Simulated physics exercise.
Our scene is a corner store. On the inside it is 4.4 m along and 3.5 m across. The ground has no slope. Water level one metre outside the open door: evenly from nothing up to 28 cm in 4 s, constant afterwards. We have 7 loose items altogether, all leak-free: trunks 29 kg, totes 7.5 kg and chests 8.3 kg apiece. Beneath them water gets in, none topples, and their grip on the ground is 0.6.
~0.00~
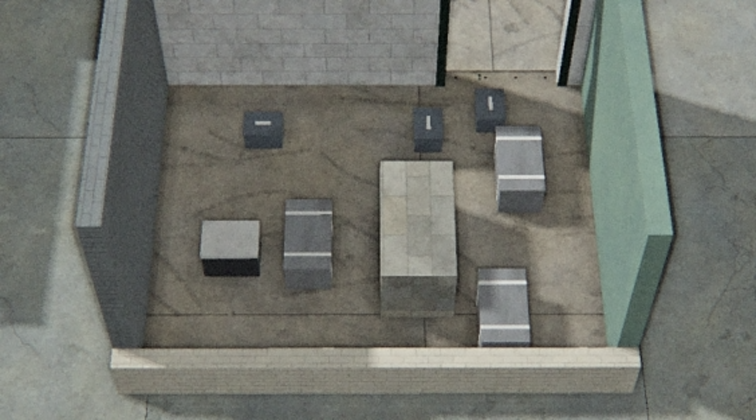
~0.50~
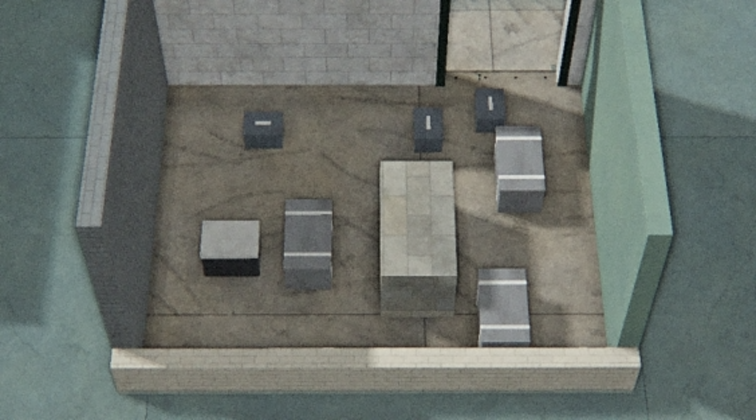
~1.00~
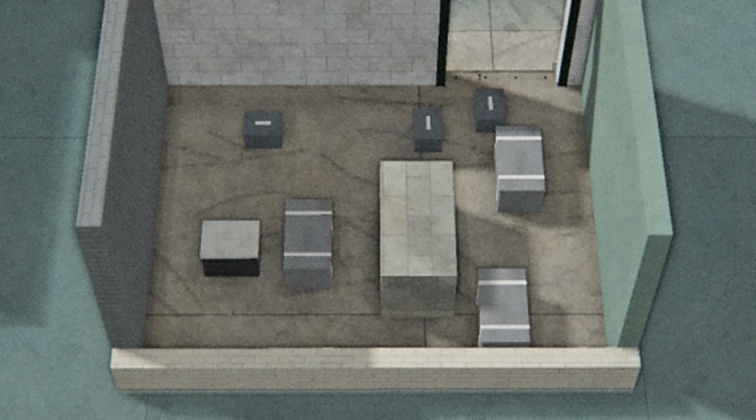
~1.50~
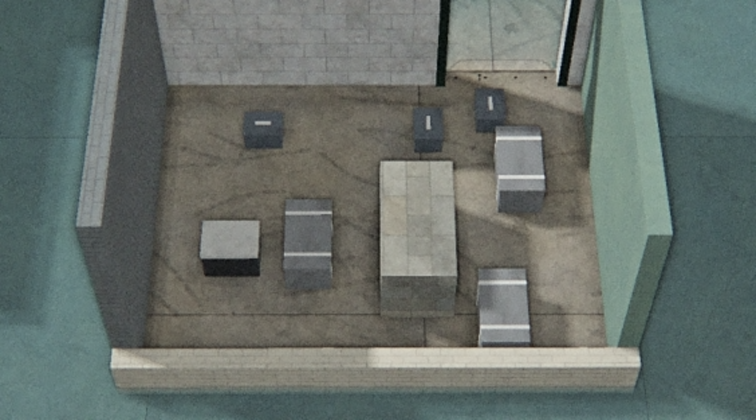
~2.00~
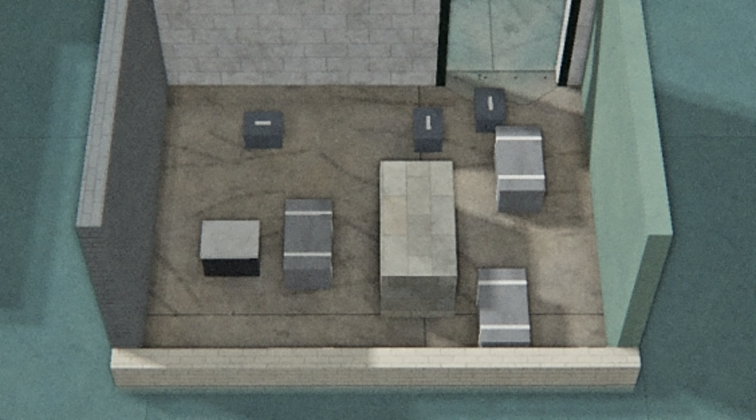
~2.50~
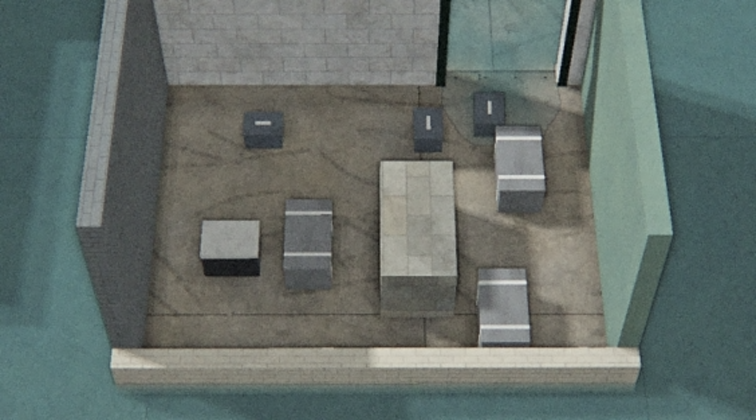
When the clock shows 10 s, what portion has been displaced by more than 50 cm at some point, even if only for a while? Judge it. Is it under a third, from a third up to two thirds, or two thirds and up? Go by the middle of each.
The portion should come out one third up to two thirds.
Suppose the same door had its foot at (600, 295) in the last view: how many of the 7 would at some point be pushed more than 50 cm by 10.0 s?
Then it comes to 4.
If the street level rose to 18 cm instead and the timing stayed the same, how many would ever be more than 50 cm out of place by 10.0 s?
In that case the number is 4.
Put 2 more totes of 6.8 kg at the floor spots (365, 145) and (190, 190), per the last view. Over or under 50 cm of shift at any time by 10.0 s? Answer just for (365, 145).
It is under.
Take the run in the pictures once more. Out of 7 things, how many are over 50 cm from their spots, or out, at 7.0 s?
The count is 3.
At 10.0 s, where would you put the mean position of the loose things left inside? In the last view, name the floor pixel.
I'd put it close to (346, 217) in the last view.
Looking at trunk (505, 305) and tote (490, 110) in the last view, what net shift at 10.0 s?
The first is 30 cm from its start, the second 300 cm.
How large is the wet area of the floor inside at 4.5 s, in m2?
Somewhere about 6.5 m2, give or take.
After 3.5 s 1 of 7 are over 50 cm from their spots; 0 afloat.
After 4.5 s 2 of 7 are over 50 cm from their spots; 0 afloat.
After 7.0 s 3 of 7 are over 50 cm from their spots; 3 afloat.
After 10.0 s 3 of 7 are over 50 cm from their spots, and 3 have been at some point; 6 afloat.
